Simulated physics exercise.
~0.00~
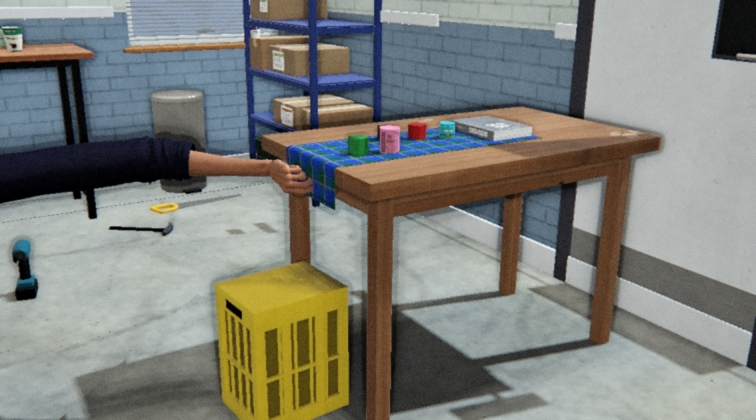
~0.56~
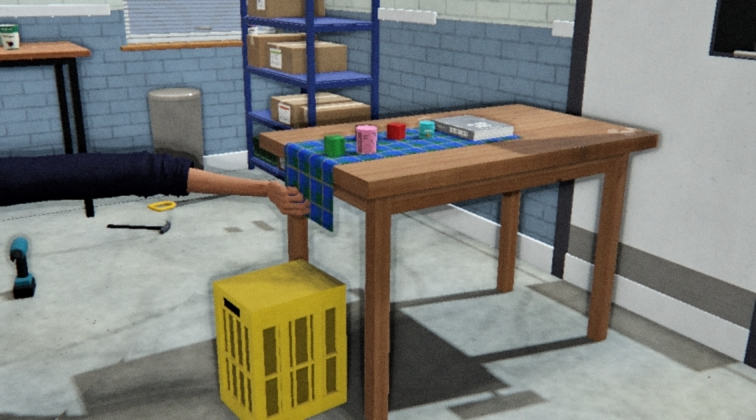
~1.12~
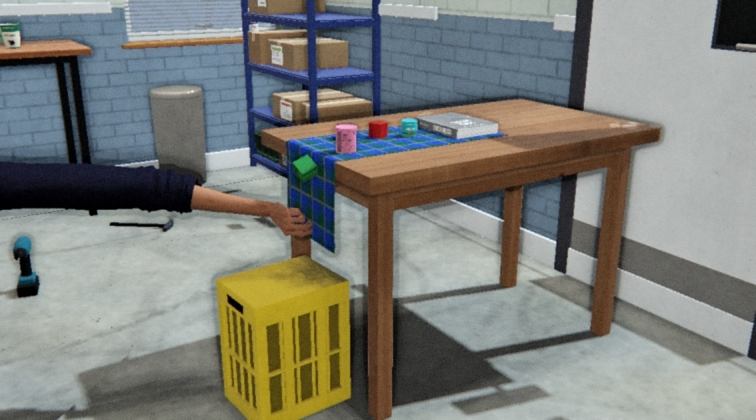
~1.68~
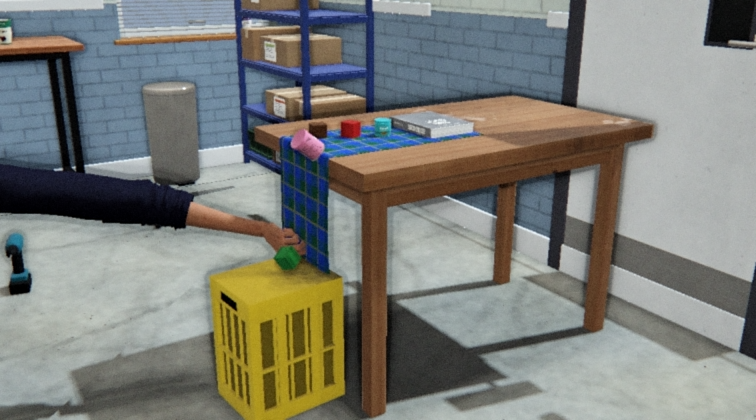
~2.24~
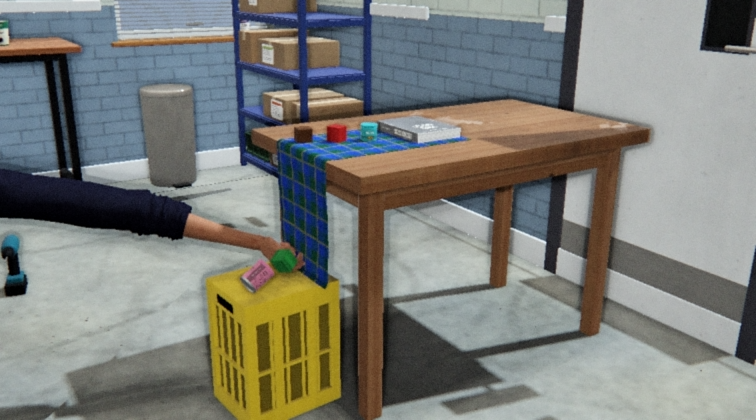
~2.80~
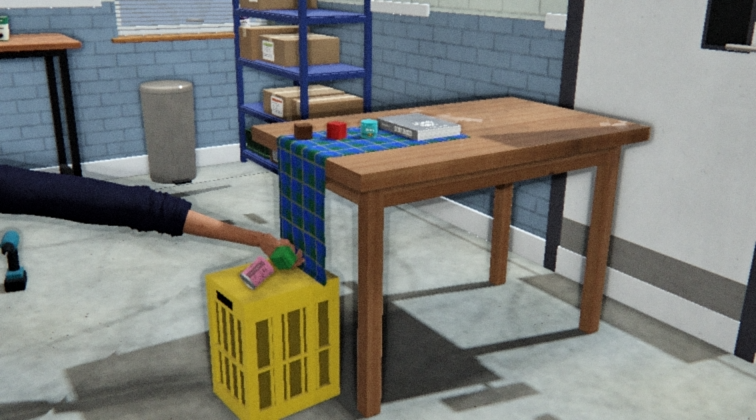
In the video, a hand pulls a blue checked scarf down over the left end of a wooden workbench, carrying small objects and a book along. A green cube drops first, then a pink can tips over the edge, and both rest on the yellow crate below.
